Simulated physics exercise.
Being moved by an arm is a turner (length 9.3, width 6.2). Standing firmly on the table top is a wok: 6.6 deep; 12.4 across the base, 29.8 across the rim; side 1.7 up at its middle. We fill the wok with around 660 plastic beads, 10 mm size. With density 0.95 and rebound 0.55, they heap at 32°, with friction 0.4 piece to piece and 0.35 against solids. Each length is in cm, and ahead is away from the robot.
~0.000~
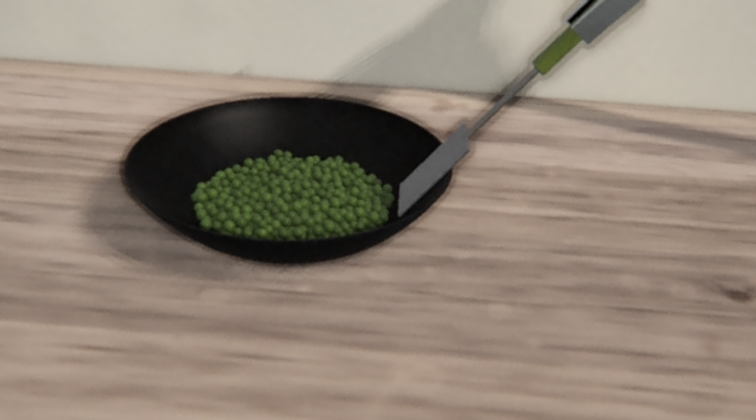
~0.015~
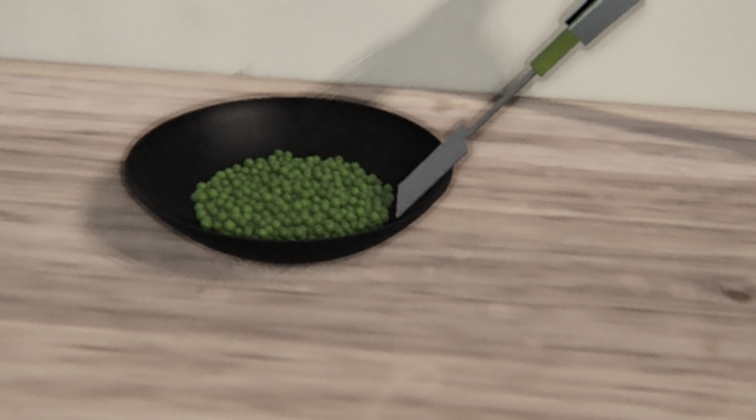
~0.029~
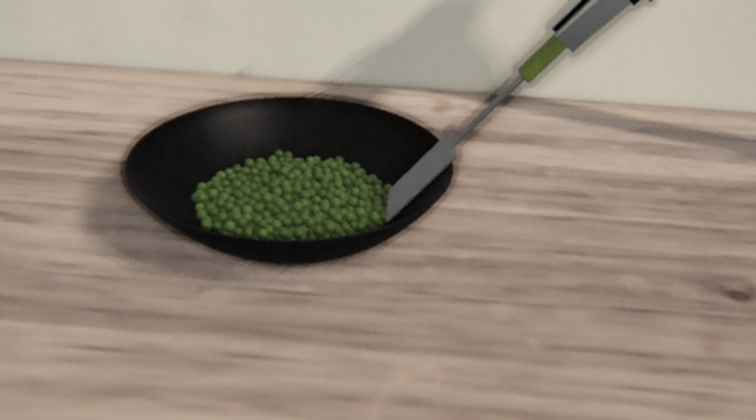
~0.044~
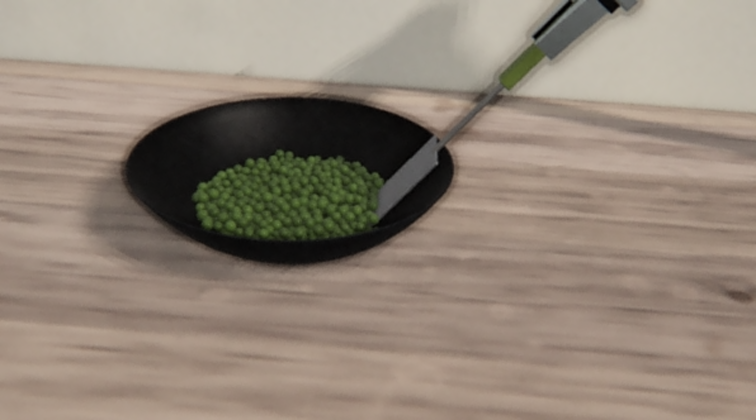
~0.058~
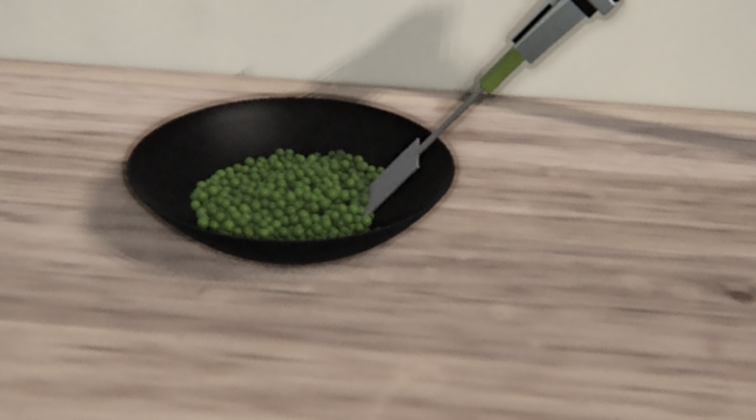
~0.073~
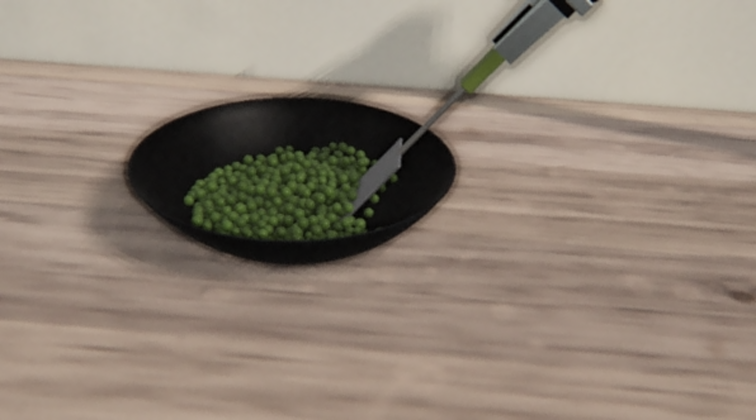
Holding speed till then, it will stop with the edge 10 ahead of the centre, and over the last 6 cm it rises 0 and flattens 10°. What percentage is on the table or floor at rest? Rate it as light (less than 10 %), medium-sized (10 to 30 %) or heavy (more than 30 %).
Rated medium-sized.
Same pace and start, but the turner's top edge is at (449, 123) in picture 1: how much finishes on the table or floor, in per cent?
About 15%.
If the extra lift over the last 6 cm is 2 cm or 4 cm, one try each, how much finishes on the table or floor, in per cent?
Result, in order: Approx. 20 % and 15 %.
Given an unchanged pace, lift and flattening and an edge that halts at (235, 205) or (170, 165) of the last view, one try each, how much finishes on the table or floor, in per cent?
Respectively some 0 and 30 percent end on the table or floor.
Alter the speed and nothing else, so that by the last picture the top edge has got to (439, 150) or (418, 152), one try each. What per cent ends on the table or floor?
Respectively, some 0 and 5 per cent.
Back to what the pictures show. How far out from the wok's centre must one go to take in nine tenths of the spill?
Around 45 centimetres from the centre.
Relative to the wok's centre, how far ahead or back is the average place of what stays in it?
Ahead, by about 3.5 cm.
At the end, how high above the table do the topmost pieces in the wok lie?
6.0 cm.
After 0.11 s, sloping 52°, highest piece 7 above the table; 658 in the wok.
After 0.15 s, sloping 50°, highest piece 8 above the table; 658 in the wok.
After 0.37 s, sloping 42°, highest piece 11 above the table; 553 in the wok, 21 on the table or floor, 84 on the blade or in flight.
After 1.42 s, sloping 42°, highest piece 6 above the table; 553 in the wok, 105 on the table or floor.
At rest, 553 in the wok, 105 on the table or floor. That is 16 % on the table or floor.
